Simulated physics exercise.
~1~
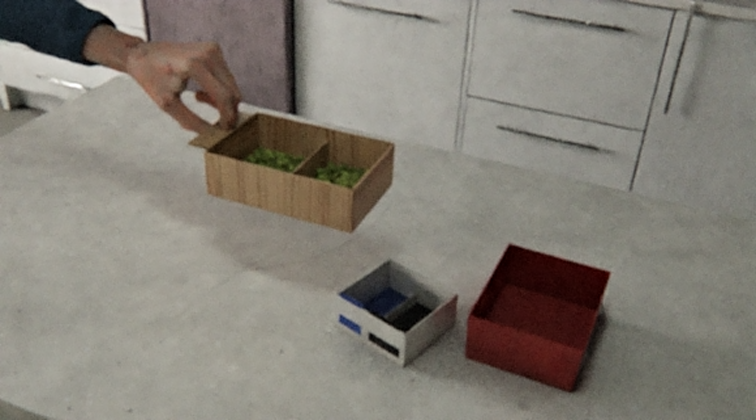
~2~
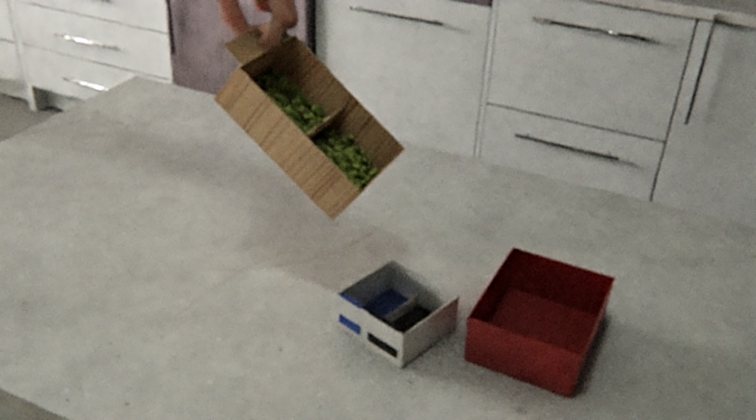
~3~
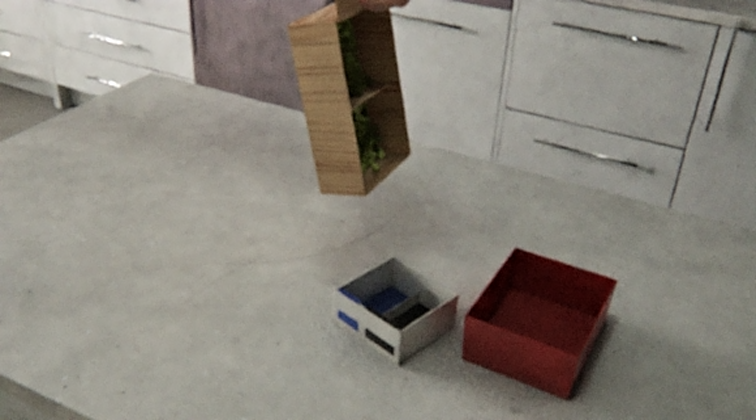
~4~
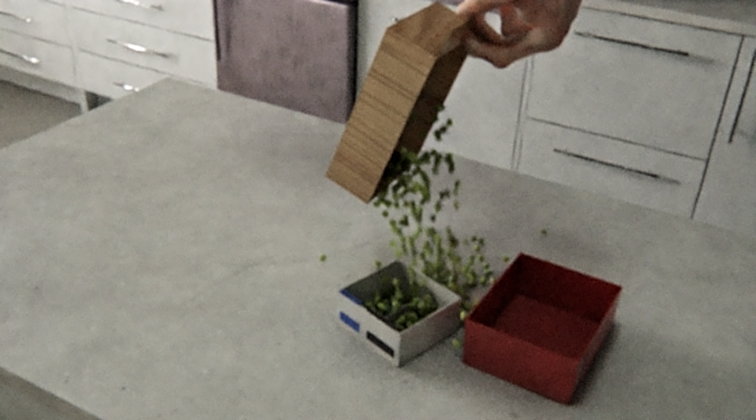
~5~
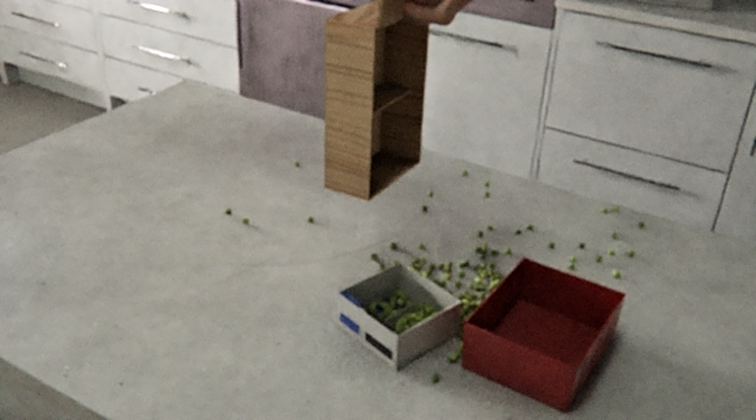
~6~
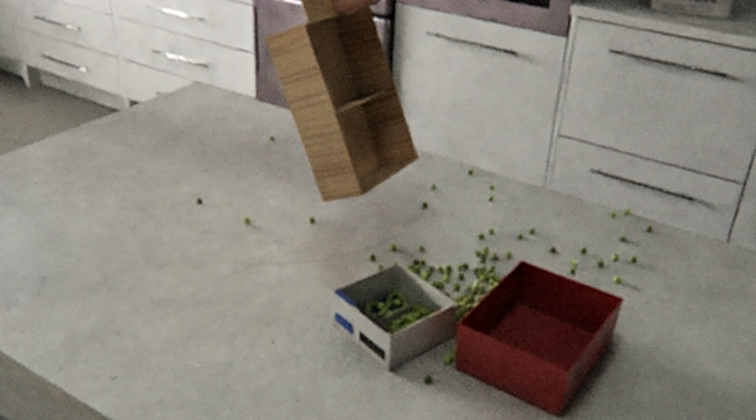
At first, a hand holds a wooden box with a divider and many small green peas above a pale countertop, where a small white tin with blue and black sections stands beside a red tin. The hand lifts the box and tips it steeply as it moves right. Tilted past upright, the box spills its peas in a loose stream toward the white tin. Many land inside, while others bounce and scatter across the counter. The hand then turns the emptied box partway back. Finally, peas lie in the white tin and more around it, and the red tin stays empty.
